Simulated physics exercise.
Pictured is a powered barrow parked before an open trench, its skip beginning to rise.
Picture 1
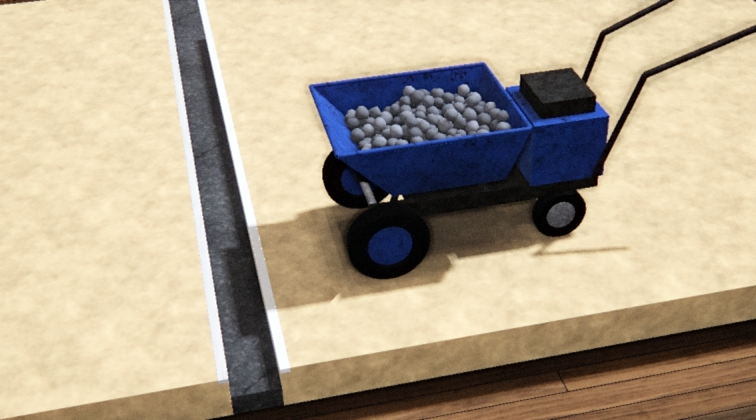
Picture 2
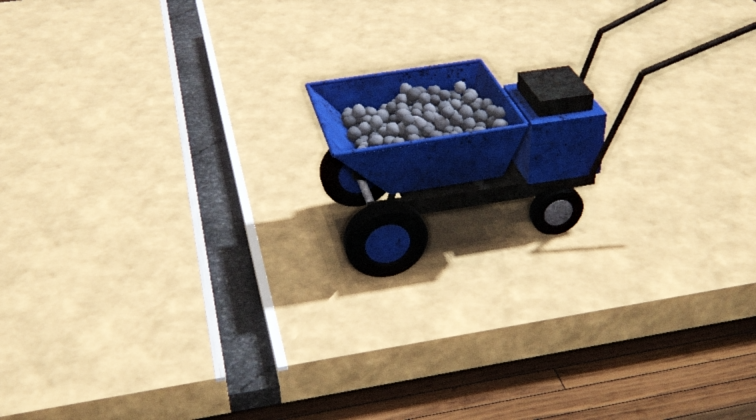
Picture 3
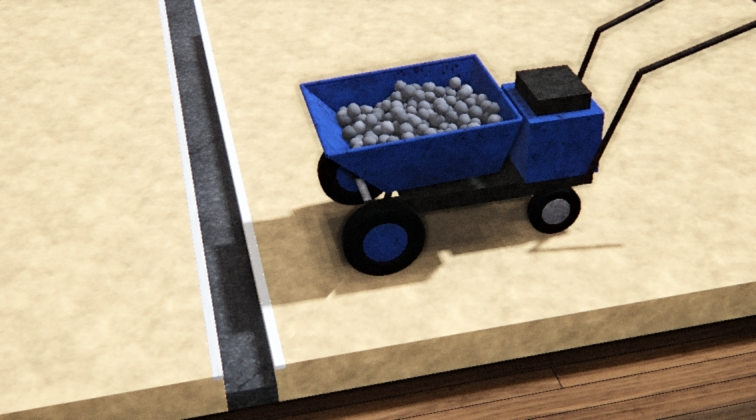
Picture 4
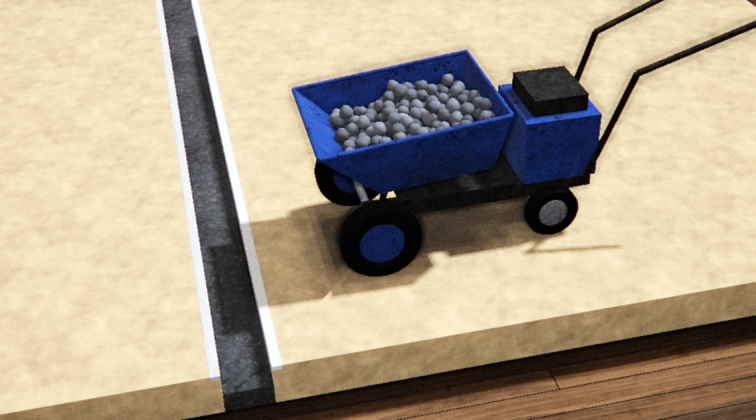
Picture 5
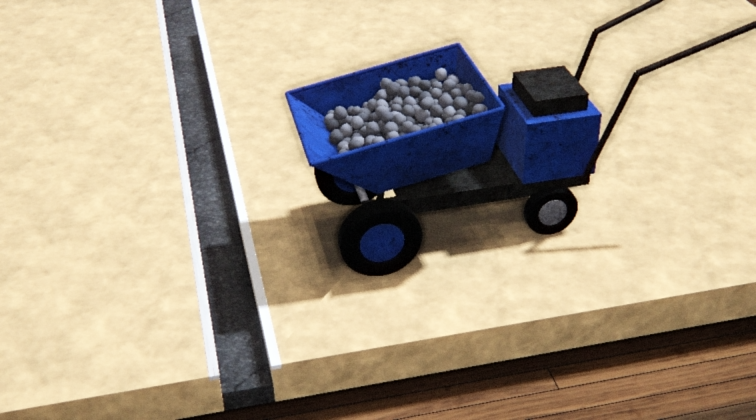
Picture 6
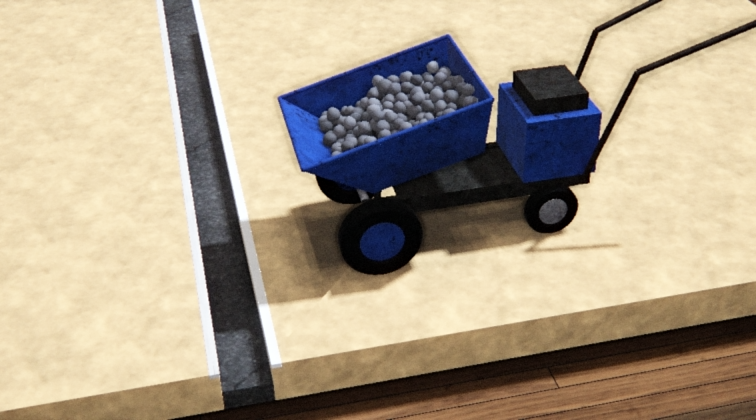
A blue powered barrow, its skip heaped with round grey cobbles, stands on a pale sandy slab edged by wooden boards, seen from above and to one side. To its left, a narrow dark trench with white edges crosses the slab, while black handles rise at right. The skip gradually tilts forward to the left, its rear lifting from the chassis, as the view shifts very slightly.
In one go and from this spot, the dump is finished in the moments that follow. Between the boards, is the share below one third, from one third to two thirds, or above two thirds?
My guess is the trench keeps one to two thirds of it.
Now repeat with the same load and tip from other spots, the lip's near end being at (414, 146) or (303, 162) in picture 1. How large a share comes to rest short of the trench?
I'd put it at around 50 percent the first time and 0 percent the second.
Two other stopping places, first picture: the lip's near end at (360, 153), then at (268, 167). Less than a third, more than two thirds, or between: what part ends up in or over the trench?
Between a third and two thirds; under a third.
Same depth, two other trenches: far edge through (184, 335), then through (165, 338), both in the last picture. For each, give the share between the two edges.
The share would be 70 % first and 80 % second.
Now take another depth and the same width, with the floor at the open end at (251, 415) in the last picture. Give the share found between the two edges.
Estimate: Approx. 80 in a hundred.
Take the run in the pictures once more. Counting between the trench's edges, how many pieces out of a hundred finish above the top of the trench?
Roughly 35 %.
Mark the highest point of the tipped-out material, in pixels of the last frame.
Roughly (224, 238).
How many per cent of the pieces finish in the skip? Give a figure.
About 25 in a hundred.
Soon after the last picture, skip tipped steeply; all in the skip.
A little later, skip tipped right over; about two thirds in the skip; a stray few short of the trench; about a third in or heaped over the trench; a stray few beyond it; a stray few falling.
Later still, skip tipped right over; about a quarter in the skip; a stray few short of the trench; about half in or heaped over the trench; about a quarter beyond it.
At rest, skip tipped right over; about a quarter in the skip; a stray few short of the trench; about half in or heaped over the trench; about a quarter beyond it.
